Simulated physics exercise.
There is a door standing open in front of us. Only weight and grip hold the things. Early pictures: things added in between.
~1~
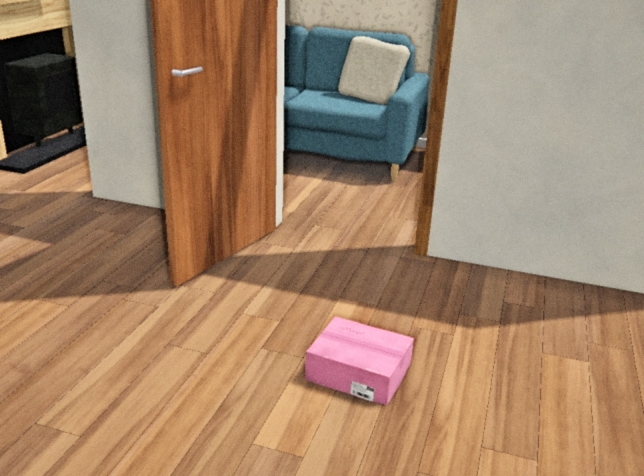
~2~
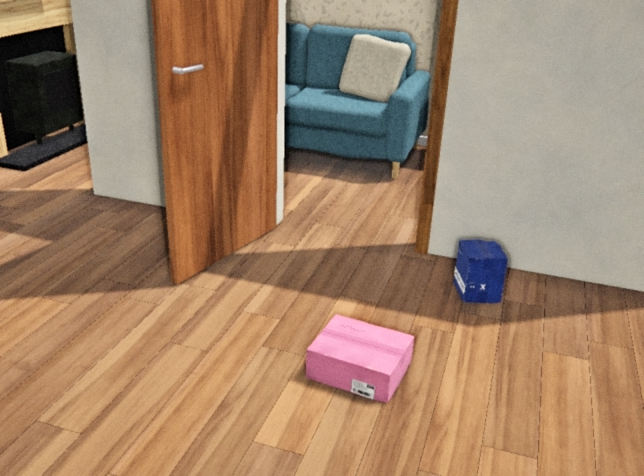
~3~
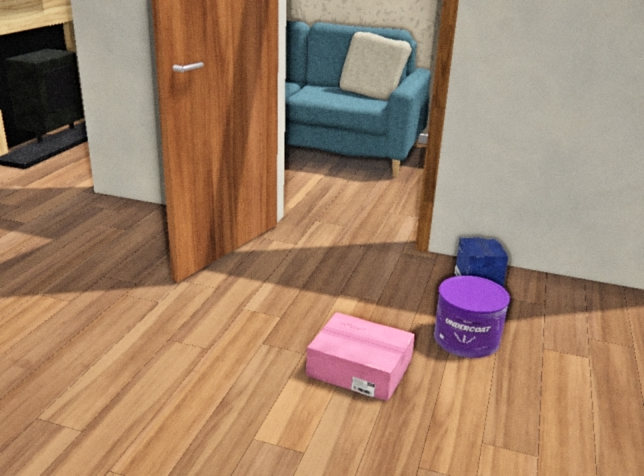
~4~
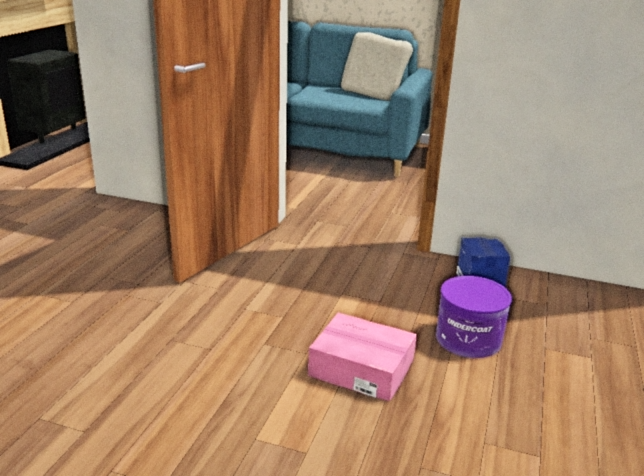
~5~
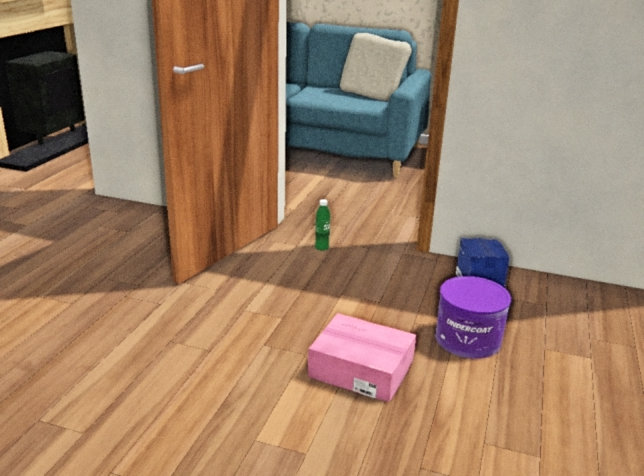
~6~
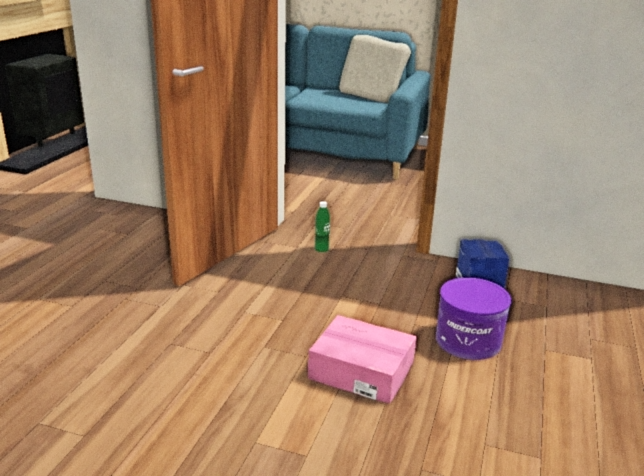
Nothing in the room is seen to move, the wooden door standing wide open and still, but a blue parcel appears by the right-hand wall, then a purple pail in front of it, then a green bottle near the doorway. A pink box sits on the wood floor in the foreground throughout. The steady, slightly raised view looks through the doorway to a teal sofa with a cream cushion.
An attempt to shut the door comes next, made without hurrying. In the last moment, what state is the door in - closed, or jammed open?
The attempt works.
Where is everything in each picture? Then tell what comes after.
The first frame shows door wide open and still.
The second frame shows door wide open and still; pink box (360, 357); blue parcel (480, 271).
The third frame shows door wide open and still; purple pail (470, 316); pink box (361, 355).
The fourth frame shows door wide open and still; blue parcel (482, 269); purple pail (472, 316).
The fifth frame shows door wide open and still; pink box (362, 356); blue parcel (481, 269).
The sixth frame shows door wide open and still; green bottle (323, 227); purple pail (472, 318).
Then, 1.10 s later than the last frame, open by 73°.
Then, 2.20 s later than the last frame, open by 29°; green bottle moved a little near (326, 225).
Then, 2.70 s later than the last frame, open by 10°; green bottle moved well along near (339, 219).
When it is over, open by 0°; moved from the start, green bottle; the other 3 as before. End places, in pixels of the last picture, green bottle near (344, 214).
